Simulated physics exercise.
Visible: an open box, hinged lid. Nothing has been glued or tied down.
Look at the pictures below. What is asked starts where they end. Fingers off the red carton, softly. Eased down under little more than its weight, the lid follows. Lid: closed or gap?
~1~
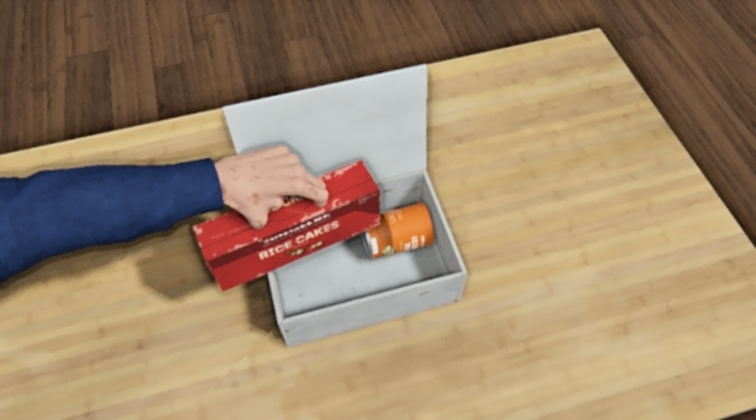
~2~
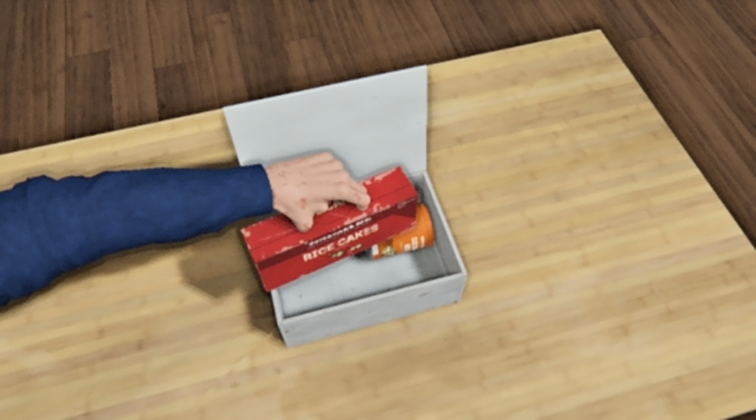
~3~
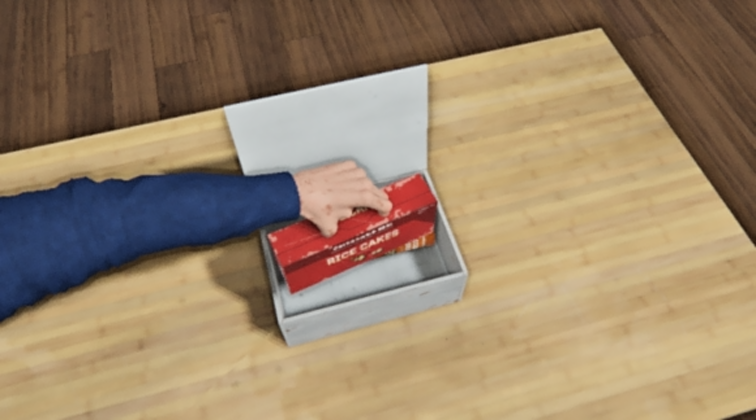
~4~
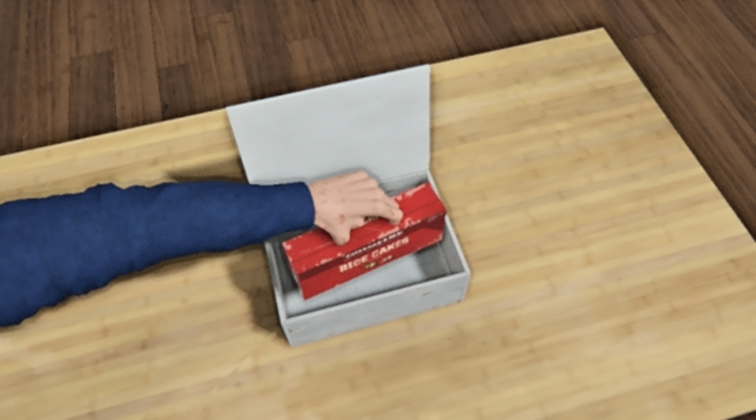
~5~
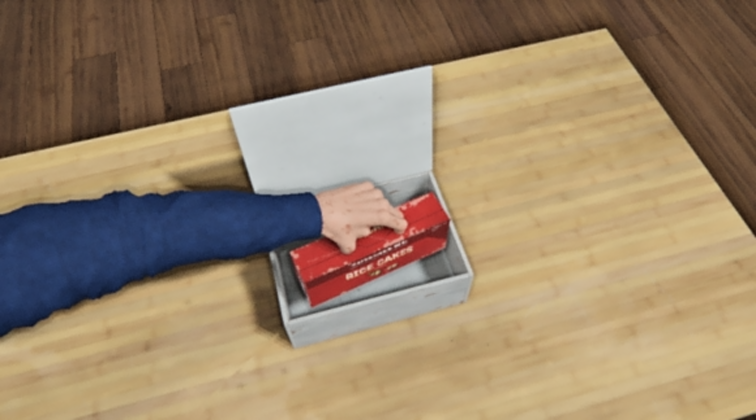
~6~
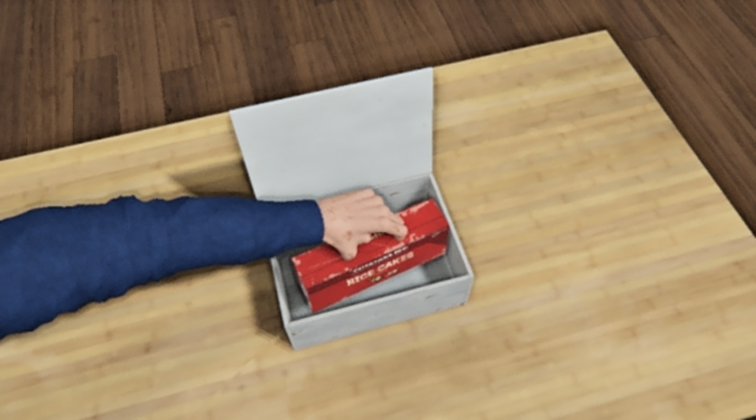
Closed.
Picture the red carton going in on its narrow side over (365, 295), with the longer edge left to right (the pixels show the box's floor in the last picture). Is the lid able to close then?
After that, the lid lies down snugly.
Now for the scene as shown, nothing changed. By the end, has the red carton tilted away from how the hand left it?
It stays as it was set.
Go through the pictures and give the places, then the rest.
The first picture shows still above its spot; red carton (292, 226); orange tin (396, 232).
The second picture shows still above its spot; red carton (333, 229).
The third picture shows still above its spot; red carton (356, 234).
The fourth picture shows still above its spot; red carton (366, 241).
The fifth picture shows still above its spot; red carton (372, 250).
The sixth picture shows in place under the hand; red carton (373, 256).
Then, 0.90 s after the last picture, lid starting down; red carton slid a little near (388, 288); orange tin rolled a little.
Then, 1.70 s after the last picture, lid 47° above the rim; red carton slid a little near (388, 288); orange tin rolled a little.
Then, 2.10 s after the last picture, lid shut; red carton slid a little near (388, 288); orange tin rolled a little.
At rest, lid shut; moved from the start, red carton; orange tin in place. Seen from the same camera at the end, red carton near (388, 288).
